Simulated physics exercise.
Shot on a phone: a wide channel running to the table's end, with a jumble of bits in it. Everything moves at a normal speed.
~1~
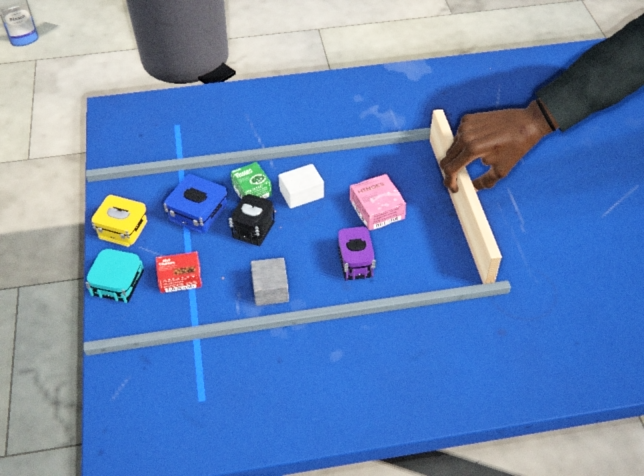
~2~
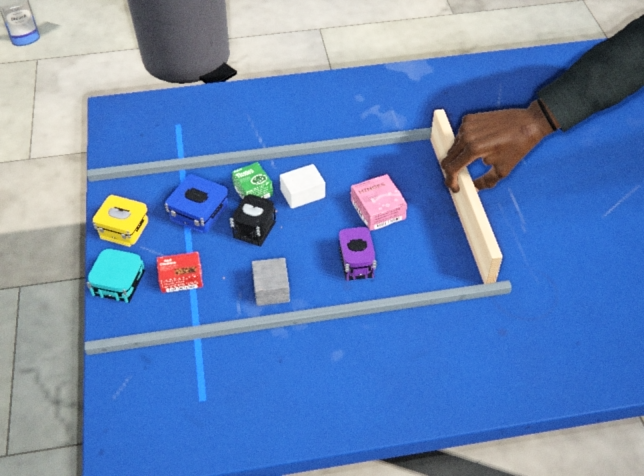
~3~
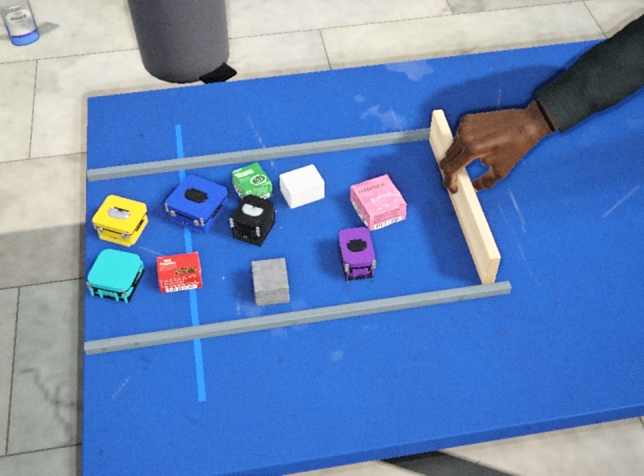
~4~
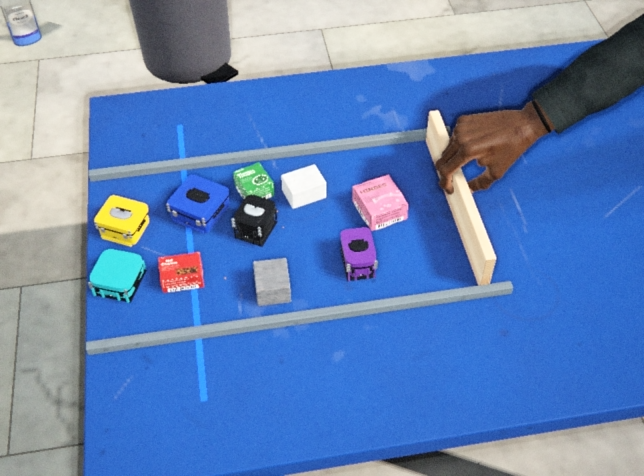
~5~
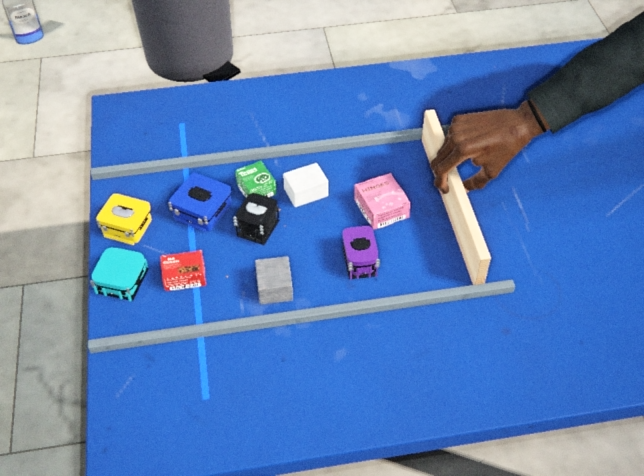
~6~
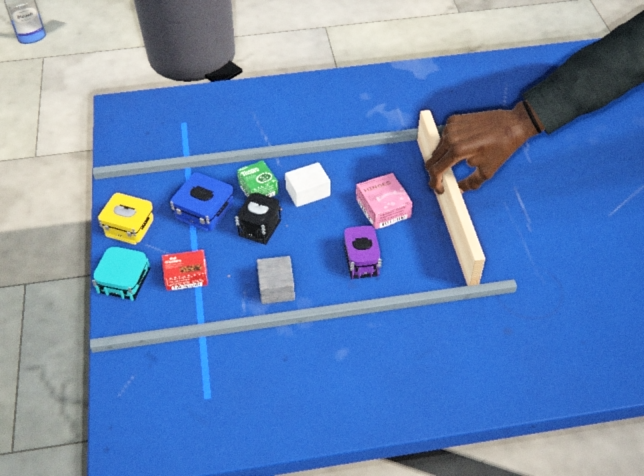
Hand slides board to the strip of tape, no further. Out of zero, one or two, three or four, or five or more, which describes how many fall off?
The answer is one or two.
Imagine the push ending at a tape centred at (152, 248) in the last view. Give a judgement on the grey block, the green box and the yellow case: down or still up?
Grey block stays put, green box stays put, yellow case goes off.
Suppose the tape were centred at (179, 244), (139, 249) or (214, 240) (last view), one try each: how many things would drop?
Going through each try, you'd get 2, 5 and 0.
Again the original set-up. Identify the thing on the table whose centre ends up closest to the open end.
Yellow case ends nearest.
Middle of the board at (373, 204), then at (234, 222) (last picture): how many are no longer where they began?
First 1, then 9.
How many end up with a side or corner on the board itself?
The count is 4.
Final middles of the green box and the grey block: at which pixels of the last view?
Final centres, in order: Near (172, 173), near (150, 301).
Soon after, none off yet; turquoise case at rest near (122, 274); yellow case at rest near (127, 219); red box at rest near (185, 270).
After that, none off yet; turquoise case at rest near (122, 274); yellow case at rest near (127, 219); red box moving near (181, 271).
In the end, the number that fall off is one or two; gone, turquoise case.
